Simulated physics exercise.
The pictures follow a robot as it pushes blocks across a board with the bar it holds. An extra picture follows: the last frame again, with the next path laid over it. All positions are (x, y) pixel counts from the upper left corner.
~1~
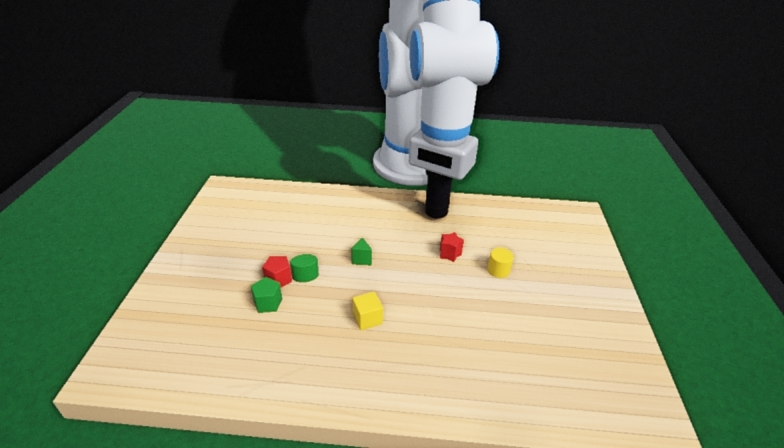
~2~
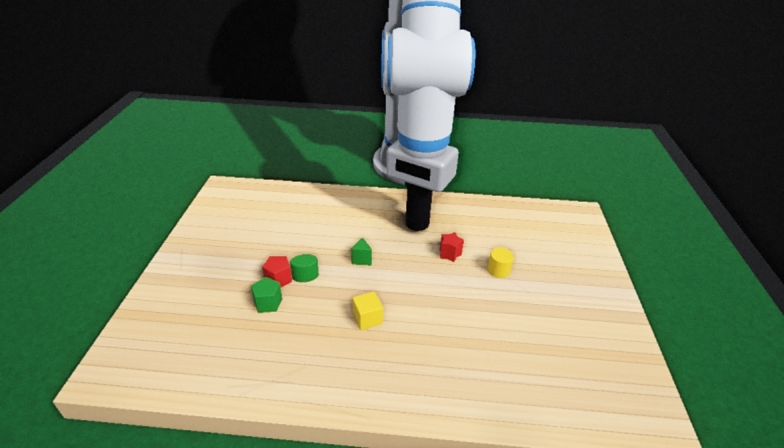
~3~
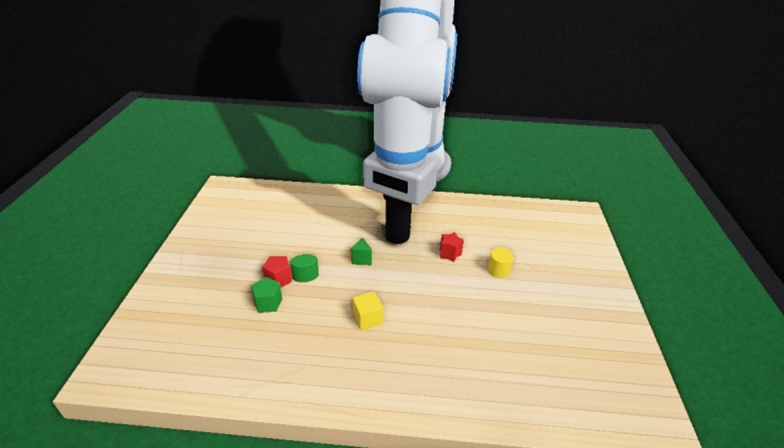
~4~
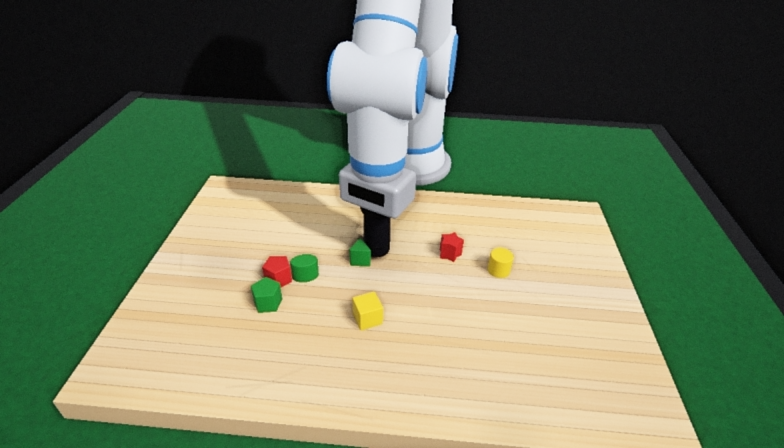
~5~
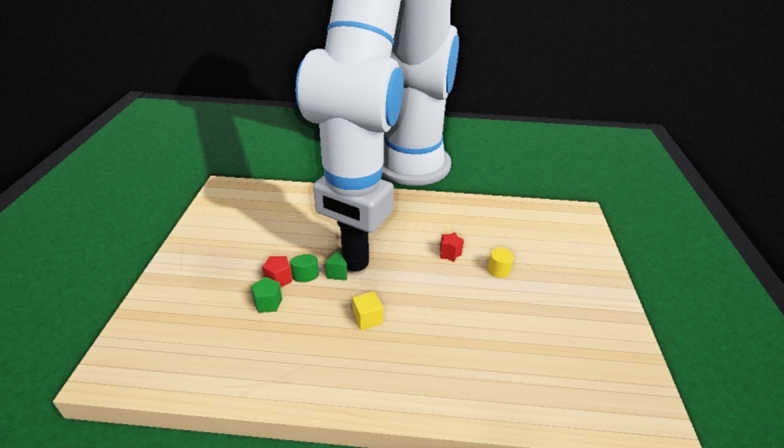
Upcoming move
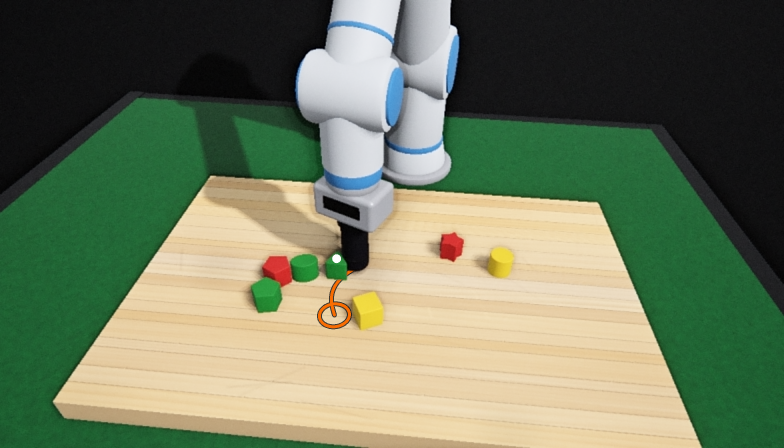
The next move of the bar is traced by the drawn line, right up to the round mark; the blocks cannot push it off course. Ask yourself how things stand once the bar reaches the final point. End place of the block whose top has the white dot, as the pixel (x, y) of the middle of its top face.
My best guess is (309, 275).
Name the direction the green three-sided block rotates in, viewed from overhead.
Answer: With the clock.
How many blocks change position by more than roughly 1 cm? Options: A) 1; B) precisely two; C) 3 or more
Correct choice: A.
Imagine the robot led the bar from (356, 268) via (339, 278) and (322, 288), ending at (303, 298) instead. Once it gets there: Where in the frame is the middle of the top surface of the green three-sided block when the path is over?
At (279, 290).
Drawn move, from (356, 268) over (339, 280) and (332, 297) to (334, 315); the dot is on the green three-sided block.
What follows on the original path. Halfway along, bar at (333, 284); green three-sided block at (311, 274), turned 15° clockwise.
At the end, bar at (334, 310); green three-sided block at (309, 275), turned 25° clockwise; yellow four-sided block still.
